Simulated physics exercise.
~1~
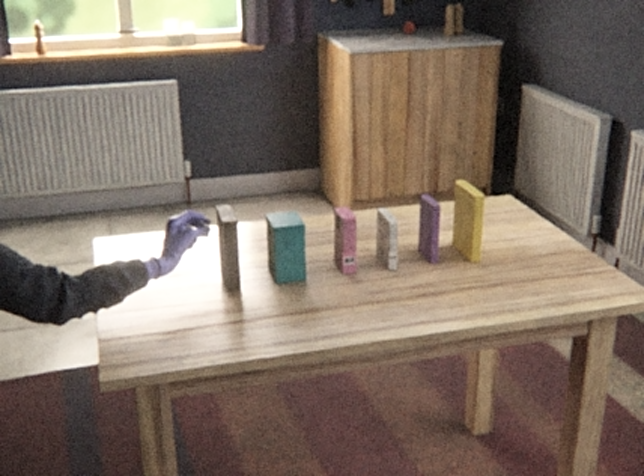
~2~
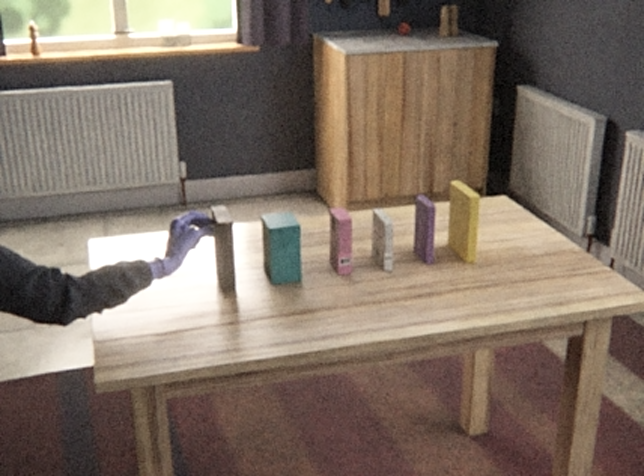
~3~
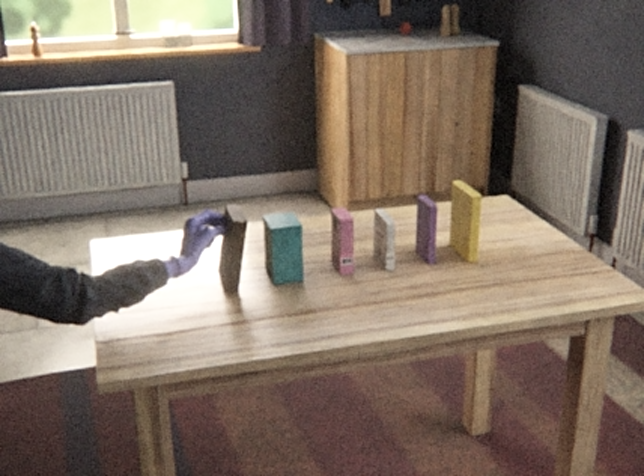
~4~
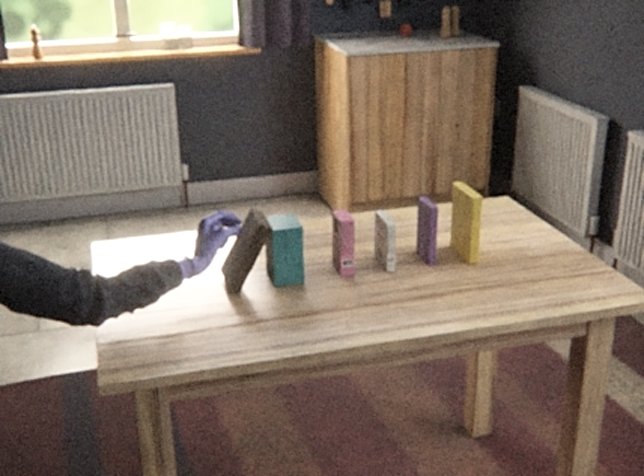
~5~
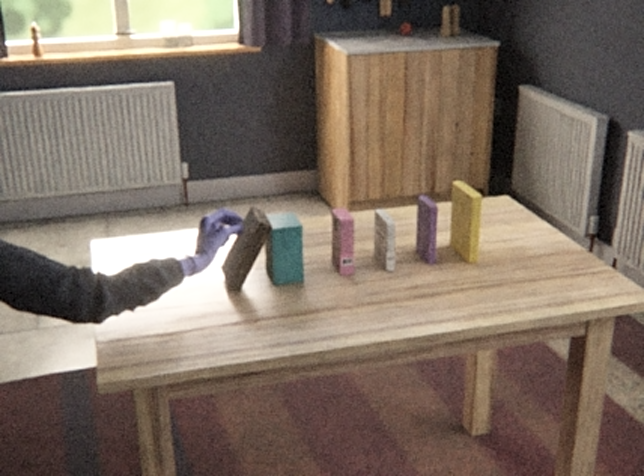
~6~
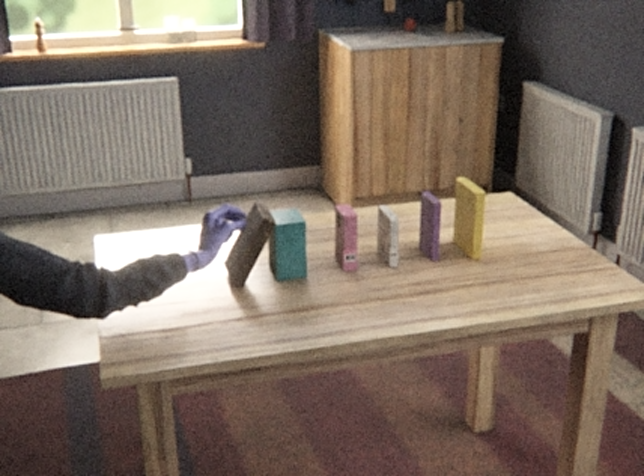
A gloved purple hand in a dark sleeve reaches in from the left toward a dark, upright block on a pale wooden table, seen from slightly above by a gently swaying camera. To the block's right stand a turquoise block, a pink packet, a whitish packet, a purple board and a tall yellow block, with radiators and a wooden cabinet behind. The fingers push the dark block's top, and it tips rightward until it leans against the turquoise block. The turquoise block holds. At the end the dark block still leans, and the others remain standing, the pink packet included.
